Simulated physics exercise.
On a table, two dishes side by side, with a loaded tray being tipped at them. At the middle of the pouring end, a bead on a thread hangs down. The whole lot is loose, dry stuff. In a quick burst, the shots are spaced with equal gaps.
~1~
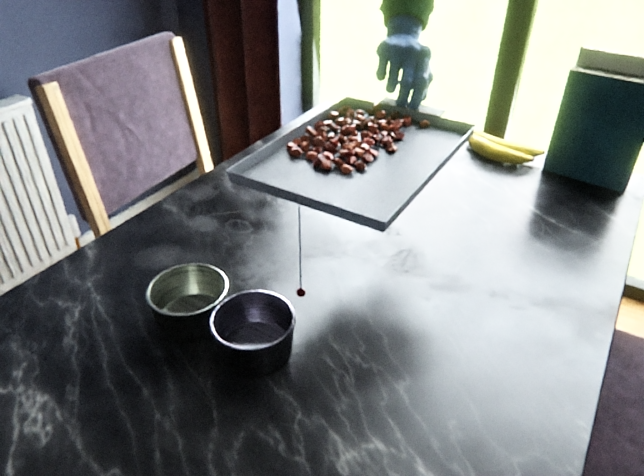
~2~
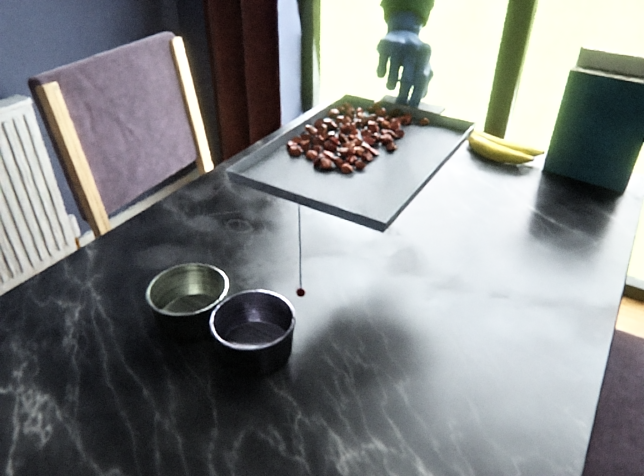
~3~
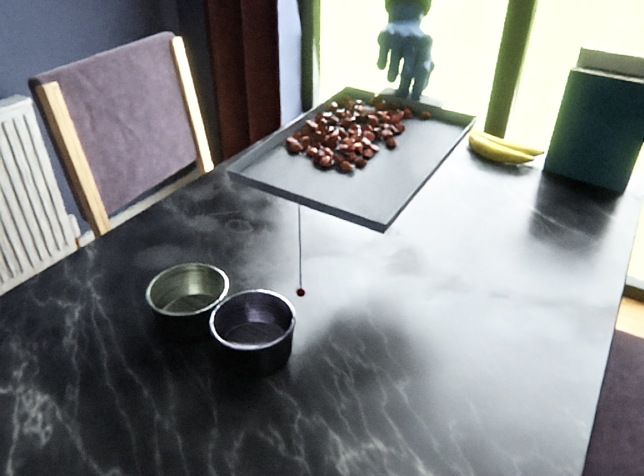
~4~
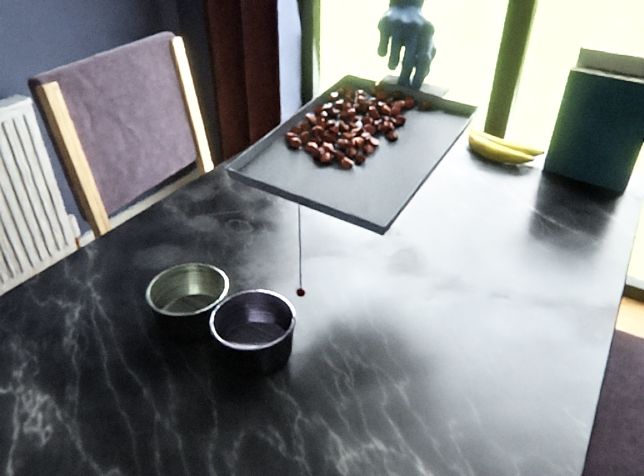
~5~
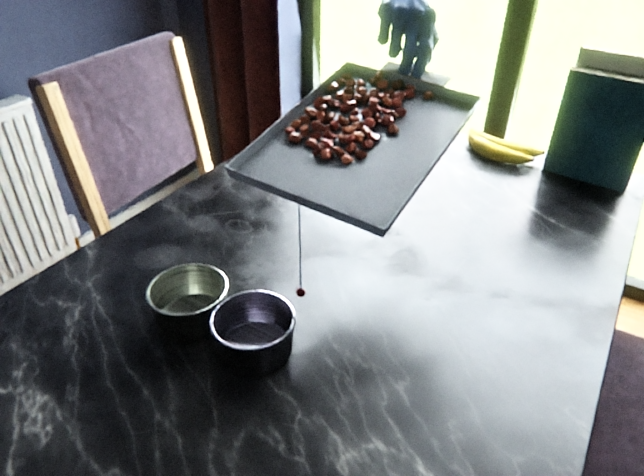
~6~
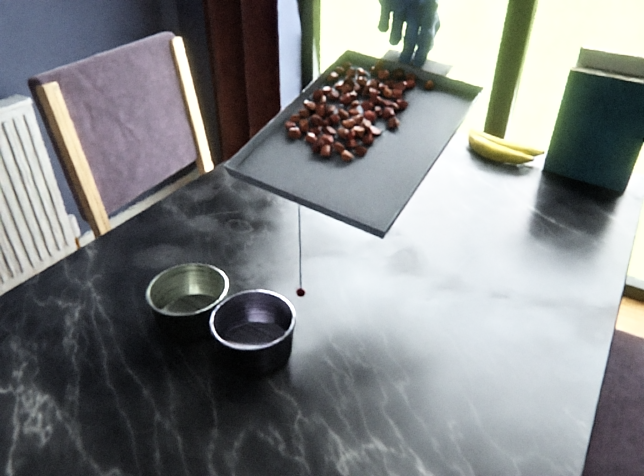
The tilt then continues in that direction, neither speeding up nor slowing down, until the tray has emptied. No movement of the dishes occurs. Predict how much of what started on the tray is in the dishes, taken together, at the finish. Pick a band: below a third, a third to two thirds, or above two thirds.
Taken together, the dishes hold below a third.
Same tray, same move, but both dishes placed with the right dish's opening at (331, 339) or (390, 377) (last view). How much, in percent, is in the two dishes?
That makes 70 per cent, followed by 70 per cent.
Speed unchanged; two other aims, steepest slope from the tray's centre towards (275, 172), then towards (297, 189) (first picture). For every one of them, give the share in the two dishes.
Respectively 20 % and 80 %.
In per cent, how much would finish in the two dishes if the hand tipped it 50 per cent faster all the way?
It would be close to 10 per cent.
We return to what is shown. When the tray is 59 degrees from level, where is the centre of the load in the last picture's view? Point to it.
In the last view, the load is centred near (342, 206).
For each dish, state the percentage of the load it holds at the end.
Left dish: Roughly 0 per cent; right dish: Roughly 10 per cent.
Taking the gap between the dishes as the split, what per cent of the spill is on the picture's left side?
Left fraction: Around 0 per cent.
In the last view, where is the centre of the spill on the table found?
I'd say near (336, 394), give or take.
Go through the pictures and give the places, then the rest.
Corners of the pouring end (229, 170) and (384, 220), level; middle of the load (354, 134), bits of crushed brick; left dish (162, 323); right dish (228, 357); bead on its thread (301, 292), in the first frame.
Corners of the pouring end (229, 170) and (384, 221), level; middle of the load (354, 133), in the second frame.
Corners of the pouring end (228, 169) and (384, 222), tipped barely, lowest at the right corner; middle of the load (355, 128), in the third frame.
Corners of the pouring end (228, 167) and (384, 225), tipped a little, lowest at the right corner; middle of the load (355, 120), in the fourth frame.
Corners of the pouring end (227, 166) and (384, 227), tipped a little, lowest at the right corner; middle of the load (355, 112), in the fifth frame.
Corners of the pouring end (227, 165) and (383, 229), tipped a little, lowest at the right corner; middle of the load (355, 105); left dish (162, 323); right dish (228, 357), in the sixth frame.
Just after the last frame, tray tipped steeply; the larger part on the tray; just a few outside both; roughly a quarter in the air.
A moment on, tray tipped right over; roughly half on the tray; about a tenth in the right dish; roughly half outside both; about a tenth in the air.
Further on, tray tipped past a quarter turn; about a tenth in the right dish; almost all outside both.
When it is over, tray tipped past a quarter turn; about a tenth in the right dish; not one in the left dish; almost all outside both.
